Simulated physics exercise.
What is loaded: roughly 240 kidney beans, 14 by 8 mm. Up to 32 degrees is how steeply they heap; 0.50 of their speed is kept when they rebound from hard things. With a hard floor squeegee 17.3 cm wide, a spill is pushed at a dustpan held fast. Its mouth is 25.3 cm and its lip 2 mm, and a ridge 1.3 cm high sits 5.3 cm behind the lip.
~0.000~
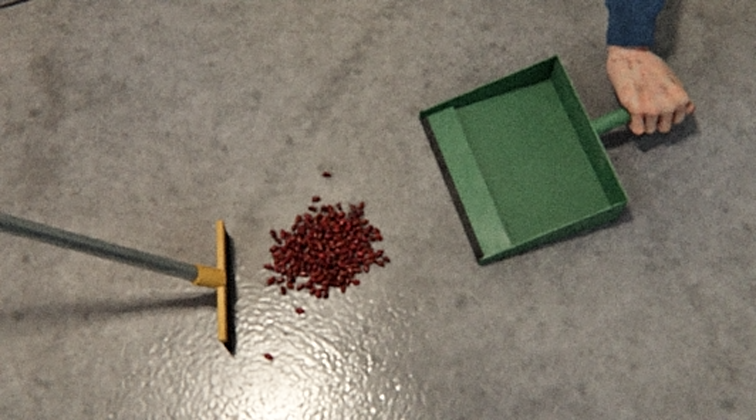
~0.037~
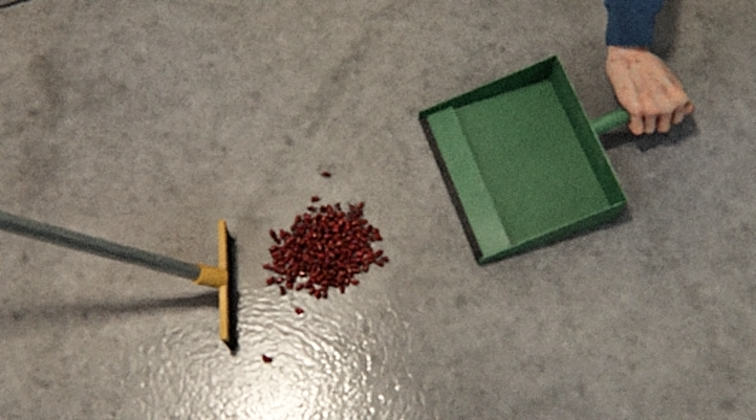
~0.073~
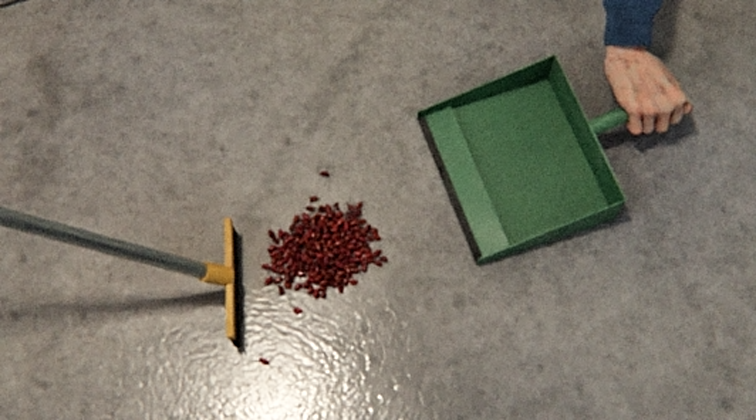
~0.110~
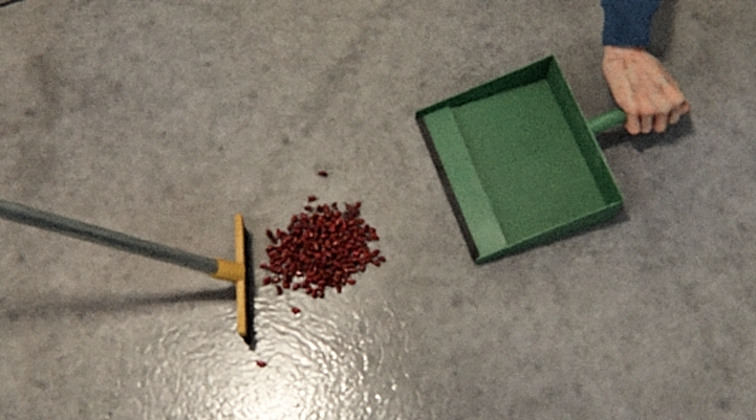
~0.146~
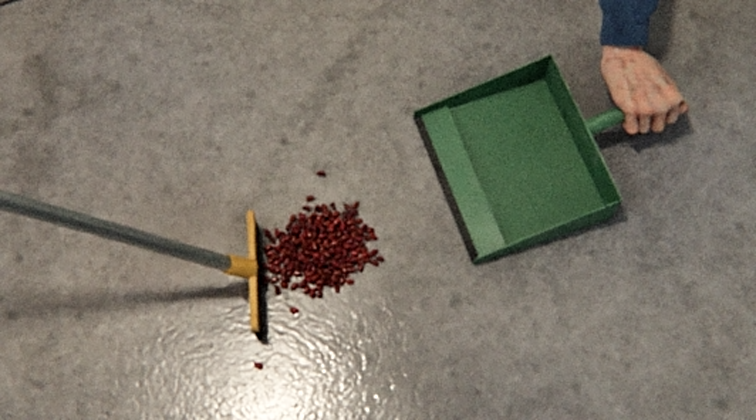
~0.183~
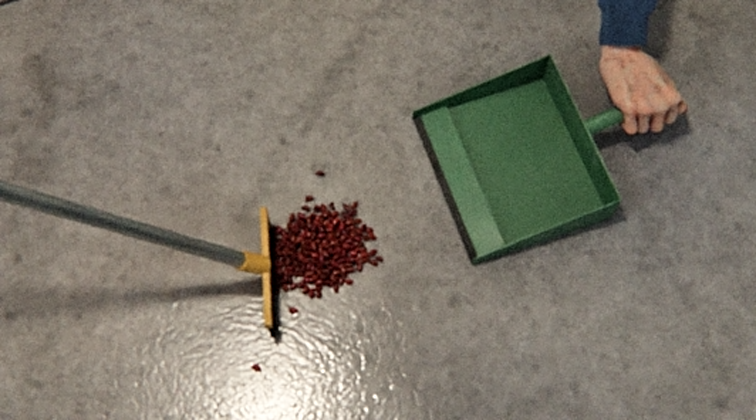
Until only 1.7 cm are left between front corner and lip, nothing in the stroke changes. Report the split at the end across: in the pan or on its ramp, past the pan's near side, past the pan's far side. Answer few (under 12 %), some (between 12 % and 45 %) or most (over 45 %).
In the pan or on its ramp: Some, past the pan's near side: Some, past the pan's far side: Few.
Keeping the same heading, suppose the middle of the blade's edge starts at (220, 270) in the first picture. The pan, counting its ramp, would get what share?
Roughly 25 percent, ramp included.
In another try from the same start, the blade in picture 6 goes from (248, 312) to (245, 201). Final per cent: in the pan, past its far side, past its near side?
That ends as pan 0, far 5, and near 5.
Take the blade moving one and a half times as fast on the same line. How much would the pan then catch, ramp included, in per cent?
Share: Near 30 %.
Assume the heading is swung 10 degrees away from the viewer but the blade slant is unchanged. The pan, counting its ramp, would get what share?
Around 20 %.
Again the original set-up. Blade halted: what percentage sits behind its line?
Around 15 per cent.
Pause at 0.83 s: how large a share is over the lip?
I'd say some 30 per cent.
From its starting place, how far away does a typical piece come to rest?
It works out to roughly 20 cm.
After 0.41 s, middle of the blade 16 cm from the lip; 0 % over the lip, far side 0 %, near side 5 %.
After 0.55 s, middle of the blade 8 cm from the lip; 0 % over the lip, far side 0 %, near side 15 %.
Then, at 0.83 s, middle of the blade 4 cm from the lip; 30 % over the lip, far side 0 %, near side 20 %.
In the end, at 1.6 s, pan 30 %, near side 20 %, far side 0 %, in front of the lip or behind the blade 55 %.
